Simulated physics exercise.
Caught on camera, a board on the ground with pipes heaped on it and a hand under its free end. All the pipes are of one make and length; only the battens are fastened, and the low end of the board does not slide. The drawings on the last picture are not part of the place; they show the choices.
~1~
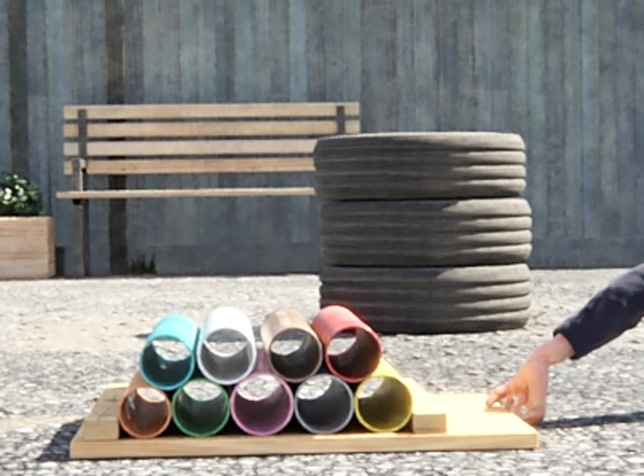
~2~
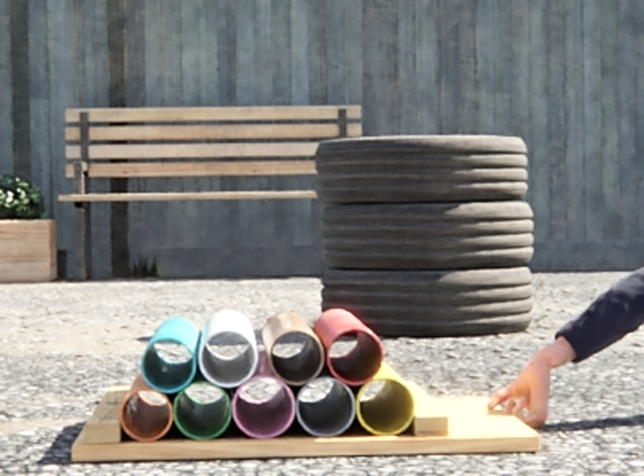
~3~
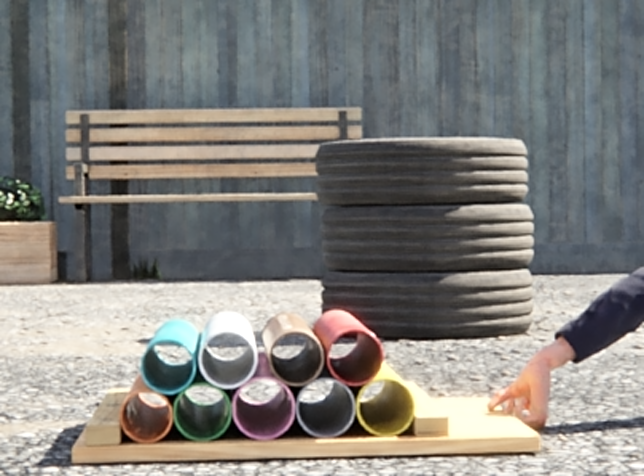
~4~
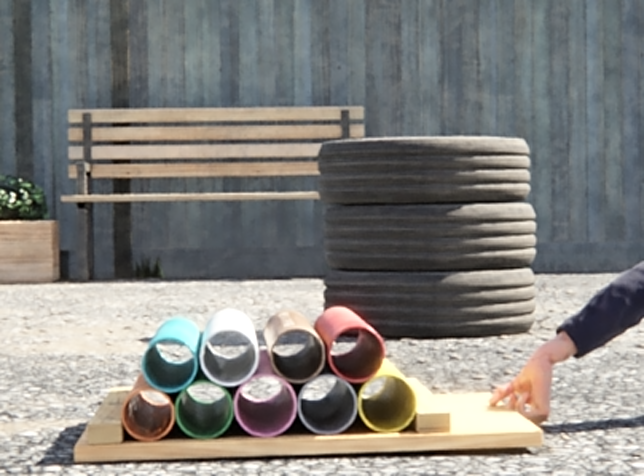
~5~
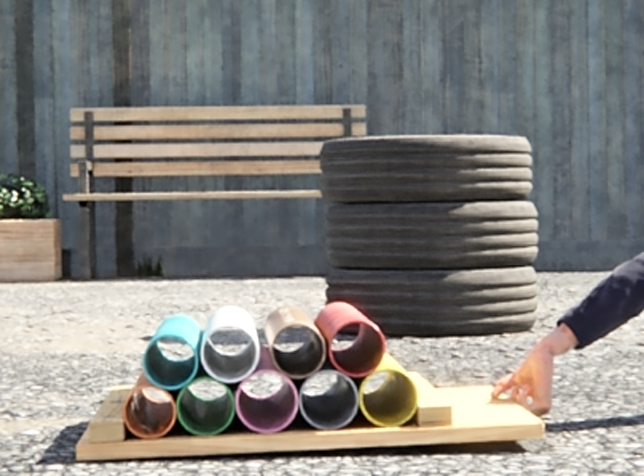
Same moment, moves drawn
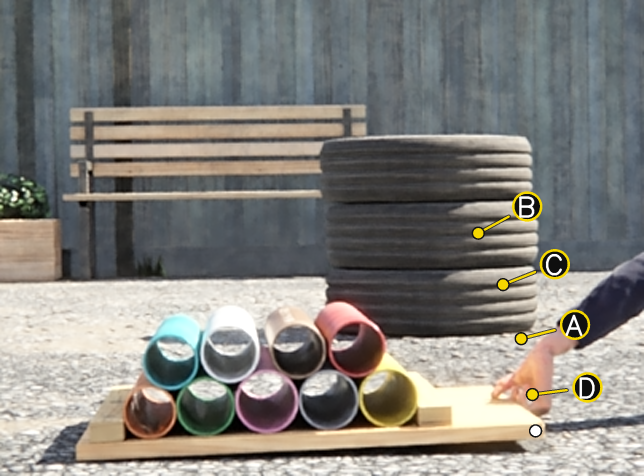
A hand slightly raising the right end of a wooden board stacked with nine colourful pipes, near a bench and tyres.
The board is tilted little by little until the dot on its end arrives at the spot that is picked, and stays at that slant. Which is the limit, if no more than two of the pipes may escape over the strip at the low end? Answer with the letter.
The last mark within the limit is B.
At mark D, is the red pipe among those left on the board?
Yes.
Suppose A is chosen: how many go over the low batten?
The count is none.
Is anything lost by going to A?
No, at A.
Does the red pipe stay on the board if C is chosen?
Yes, with C.
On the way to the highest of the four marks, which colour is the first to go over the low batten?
First is the turquoise one.
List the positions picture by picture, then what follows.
In the first frame, pink pipe (262, 404); grey pipe (324, 404); yellow pipe (384, 403).
In the second frame, yellow pipe (386, 406); turquoise pipe (168, 365).
In the third frame, board (300, 418); yellow pipe (386, 407); red pipe (355, 357).
In the fourth frame, board (302, 415); orange pipe (148, 415); green pipe (204, 410).
In the fifth frame, board (304, 410); orange pipe (150, 412); green pipe (206, 407).
On the marked copy, A at (521, 339); B at (478, 233); C at (503, 285); D at (532, 395); the white dot at (535, 431).
Taking B. A third of the way, board at 16°.
Two thirds of the way, board at 28°.
When it is over, board at 28°, two over the low batten (turquoise, white).
As for the rest, A none over the low batten; C none over the low batten; D none over the low batten.
